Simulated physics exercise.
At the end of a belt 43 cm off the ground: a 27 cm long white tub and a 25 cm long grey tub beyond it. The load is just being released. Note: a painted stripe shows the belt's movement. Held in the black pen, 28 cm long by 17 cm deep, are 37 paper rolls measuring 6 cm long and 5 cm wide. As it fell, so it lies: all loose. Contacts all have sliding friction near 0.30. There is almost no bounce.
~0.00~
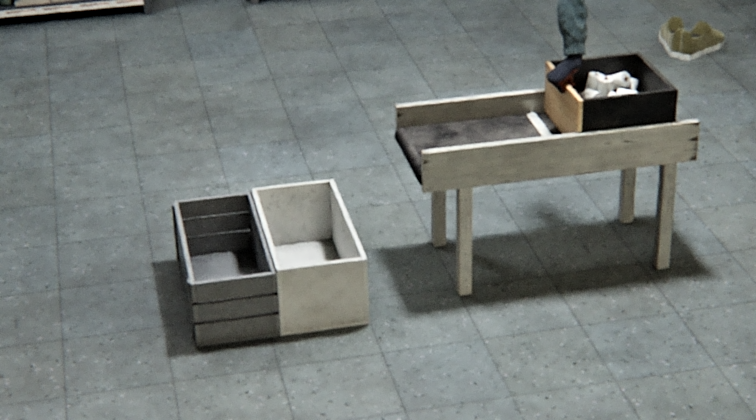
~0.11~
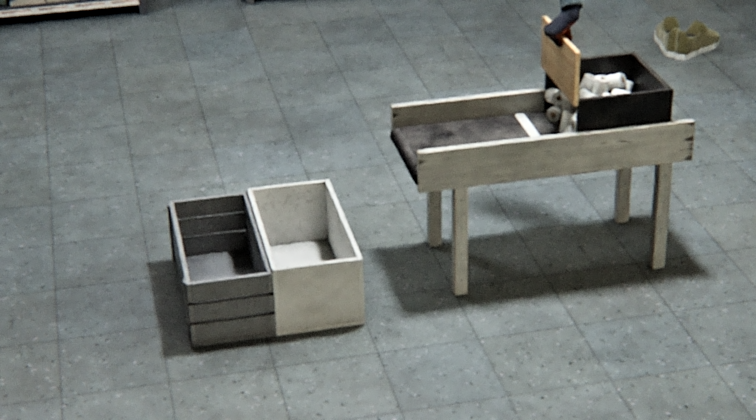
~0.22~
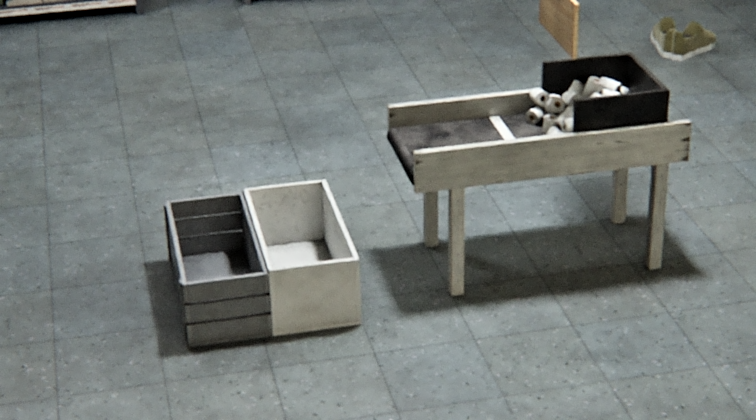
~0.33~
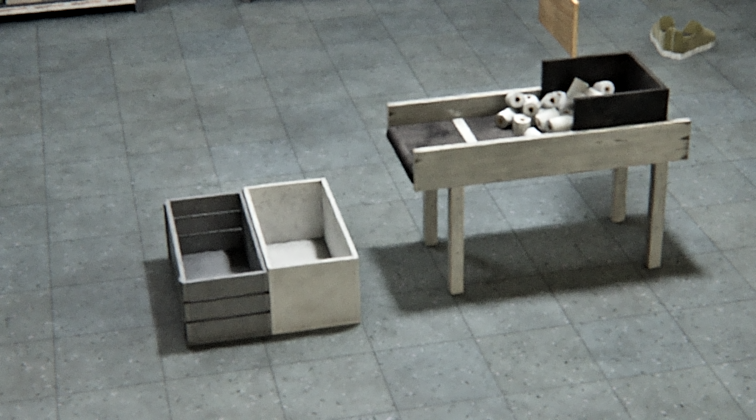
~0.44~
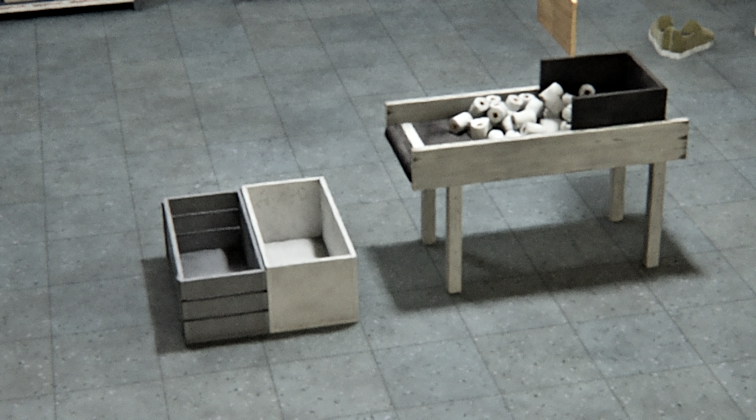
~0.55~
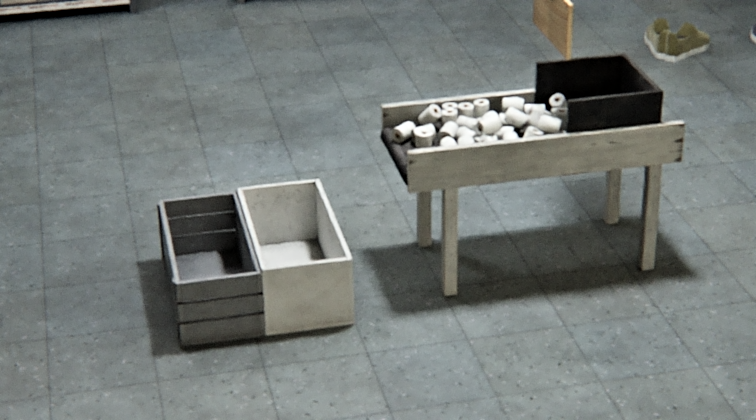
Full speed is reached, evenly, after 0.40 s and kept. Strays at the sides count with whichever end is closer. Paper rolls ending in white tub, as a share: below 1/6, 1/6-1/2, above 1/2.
Above 1/2.
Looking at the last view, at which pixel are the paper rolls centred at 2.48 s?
About (288, 270).
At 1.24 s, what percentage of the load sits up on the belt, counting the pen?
Estimate: Close to 5 per cent.
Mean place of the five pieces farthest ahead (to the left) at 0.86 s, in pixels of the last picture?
They'd be centred about (276, 232) in the last picture.
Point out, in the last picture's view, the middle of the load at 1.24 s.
I'd put it close to (281, 260).
After 0.86 s, 1 still in the black pen, 4 in the white tub, 13 on the belt and 19 in the air.
After 1.24 s, 33 in the white tub, 1 on the belt and 3 in the air.
After 1.79 s, 36 in the white tub and 1 on the belt.
Outcome (at 2.48 s), 36 in the white tub and 1 on the ground short of the white tub. Asked share, 36 of 37, 97 per cent.
